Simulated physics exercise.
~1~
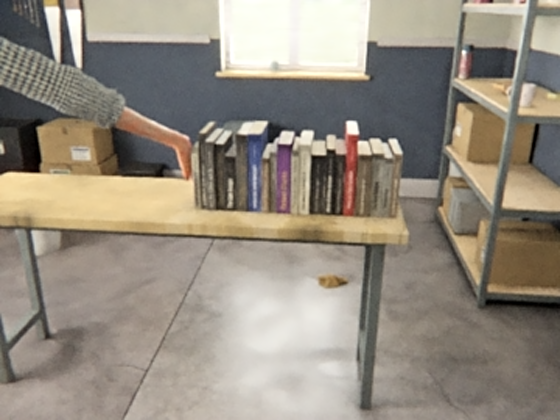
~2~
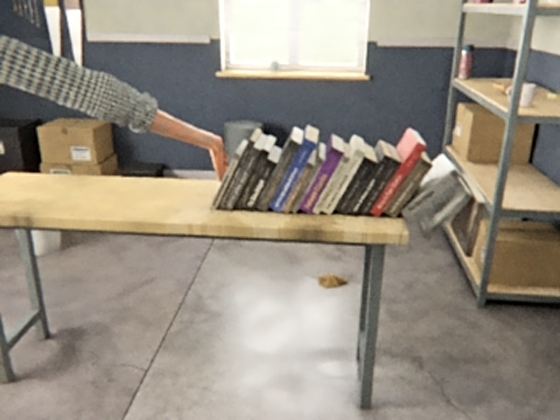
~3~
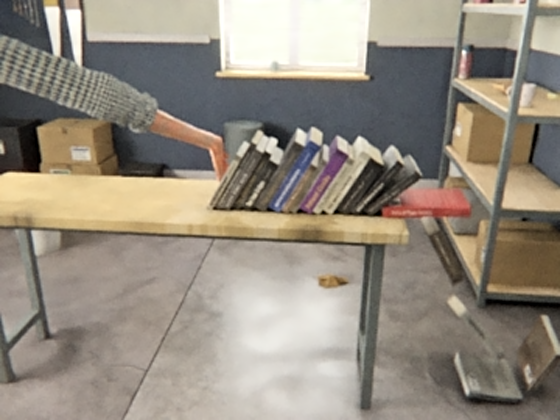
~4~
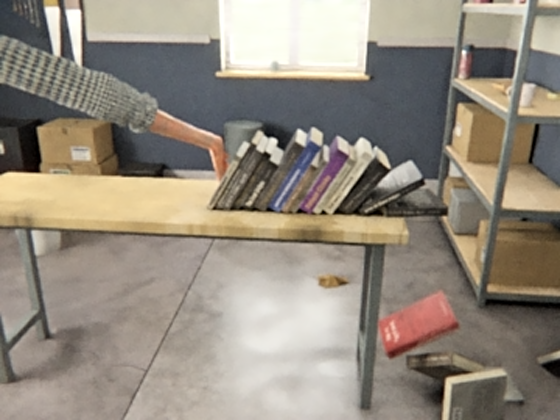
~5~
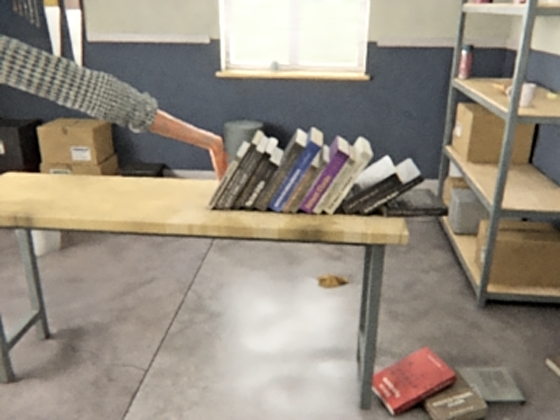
In a storage room, a hand pushed a standing row of books along a wooden table, tipping them all to the right until the red one and several others tumbled off the end onto the floor, leaving the rest leaning on the tabletop.
